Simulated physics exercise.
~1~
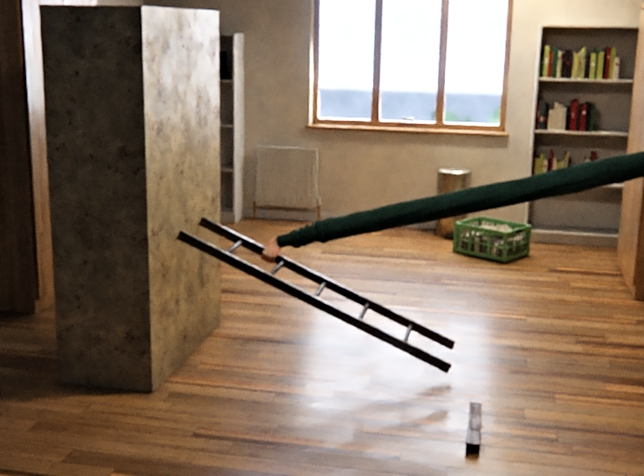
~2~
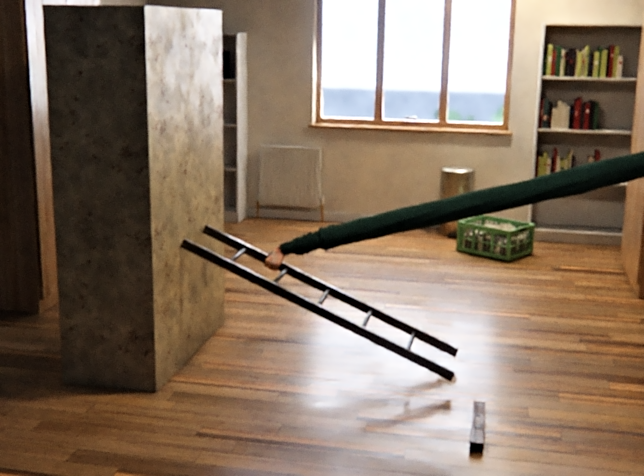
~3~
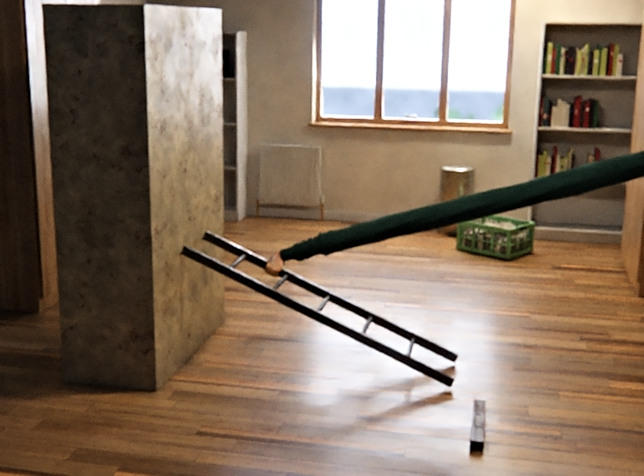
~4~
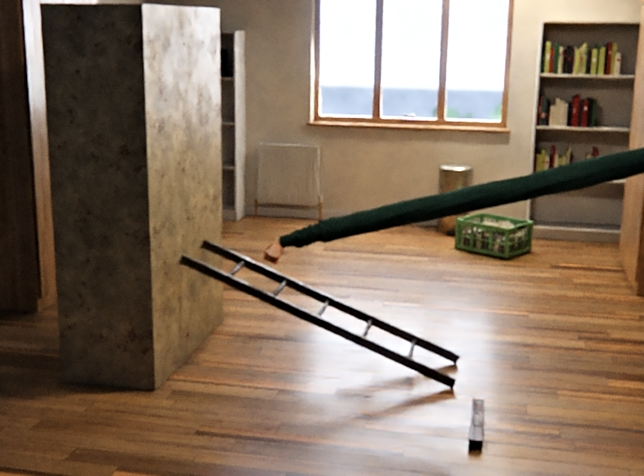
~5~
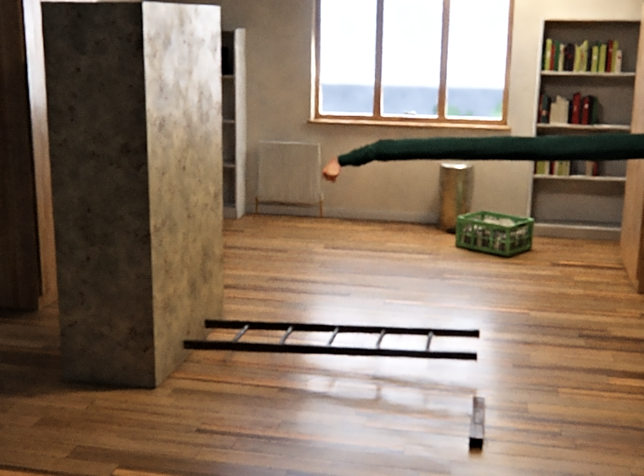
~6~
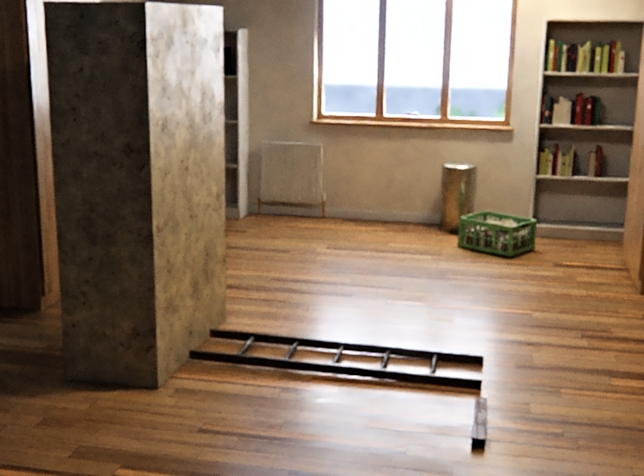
A hand in a long green sleeve held a black ladder at a slant against a stone-like pillar, lowered it slightly, then let go and drew back to the right as the ladder dropped and ended up lying flat on the wooden floor.
